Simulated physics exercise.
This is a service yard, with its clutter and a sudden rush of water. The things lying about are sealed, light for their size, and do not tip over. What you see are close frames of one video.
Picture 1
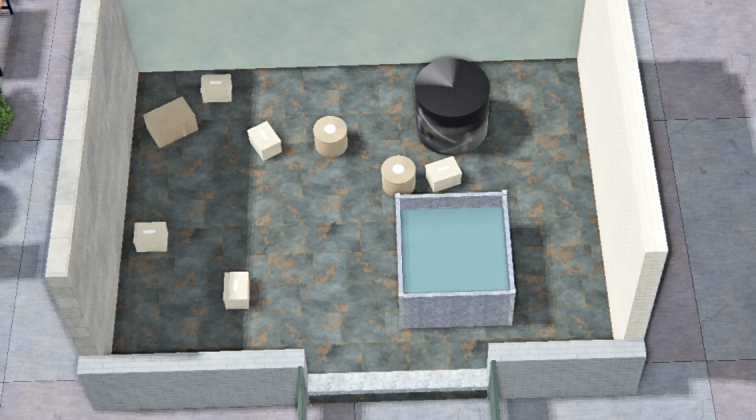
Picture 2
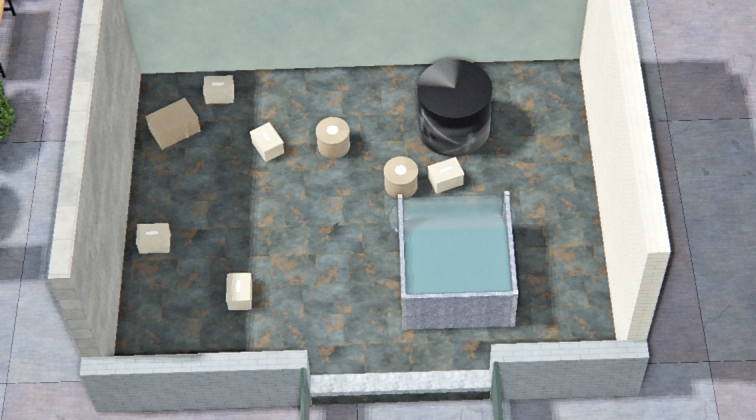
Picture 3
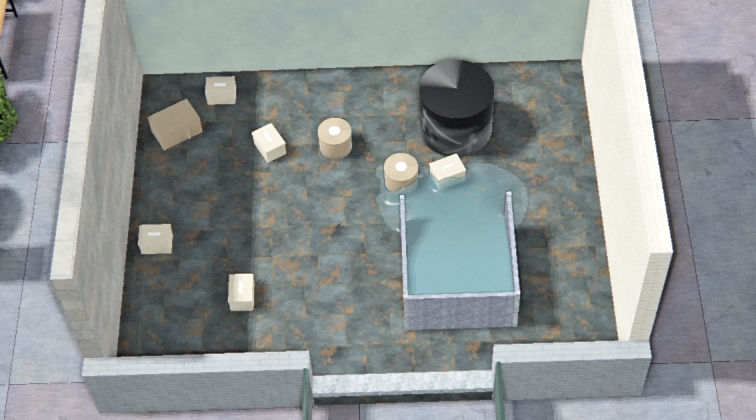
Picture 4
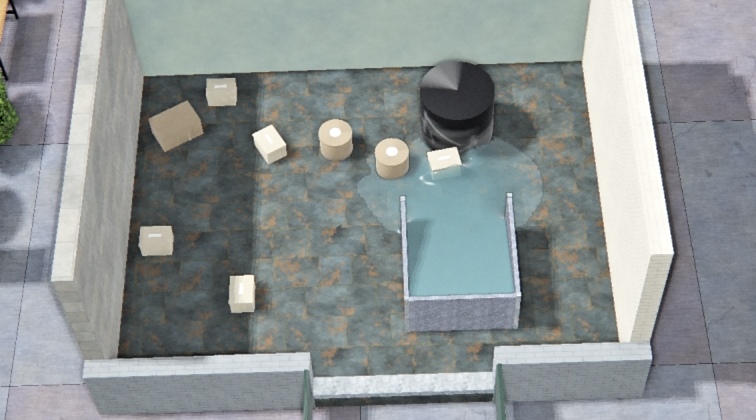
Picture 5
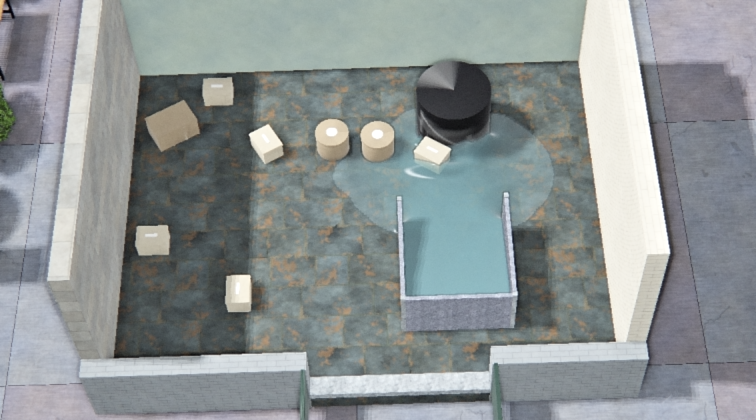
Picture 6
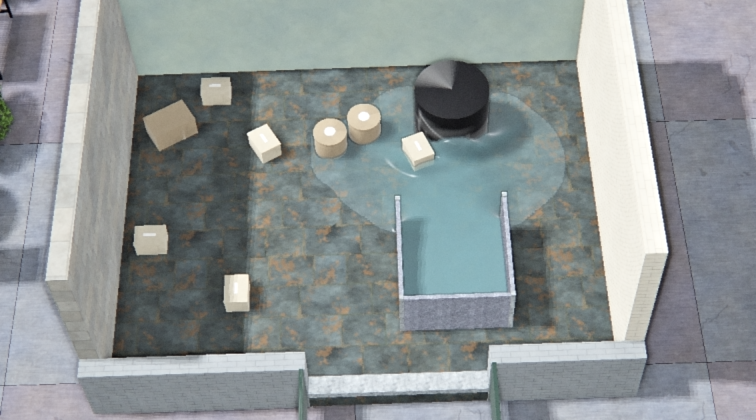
We see a walled yard with scattered boxes and round tubs as water spreads from the back of a square tank across the floor, pushing the nearest tub and a small pale box back and leftward while the others stay put.
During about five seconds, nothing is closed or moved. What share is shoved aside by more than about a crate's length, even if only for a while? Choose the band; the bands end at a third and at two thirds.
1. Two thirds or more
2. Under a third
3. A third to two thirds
Two thirds or more (1).
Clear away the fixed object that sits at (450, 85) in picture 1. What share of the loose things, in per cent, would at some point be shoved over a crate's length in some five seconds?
It comes to some 60 per cent of the lot.
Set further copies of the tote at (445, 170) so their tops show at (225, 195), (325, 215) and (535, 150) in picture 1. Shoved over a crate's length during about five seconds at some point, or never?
First falls short; second falls short; third driven off.
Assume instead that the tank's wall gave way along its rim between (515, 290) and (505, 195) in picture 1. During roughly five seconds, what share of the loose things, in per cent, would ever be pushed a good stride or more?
Near 0 %.
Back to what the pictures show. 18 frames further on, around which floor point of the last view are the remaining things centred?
Roughly at (184, 162).
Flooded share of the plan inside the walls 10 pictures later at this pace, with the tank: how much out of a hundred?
Roughly 45 per cent.
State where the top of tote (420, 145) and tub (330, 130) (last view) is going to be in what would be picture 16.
Estimated positions: (243, 91) and (207, 102), approximately.
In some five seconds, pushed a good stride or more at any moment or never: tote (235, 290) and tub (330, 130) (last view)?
In the order asked: A lesser distance, then over that mark.
A moment on, 2 of 8 are well off their spots; 1 afloat.
Next, 3 of 8 are well off their spots; 3 afloat.
Later, 5 of 8 are well off their spots; 4 afloat.
In the end, 6 of 8 are well off their spots, and 6 have been at some point; 3 afloat.
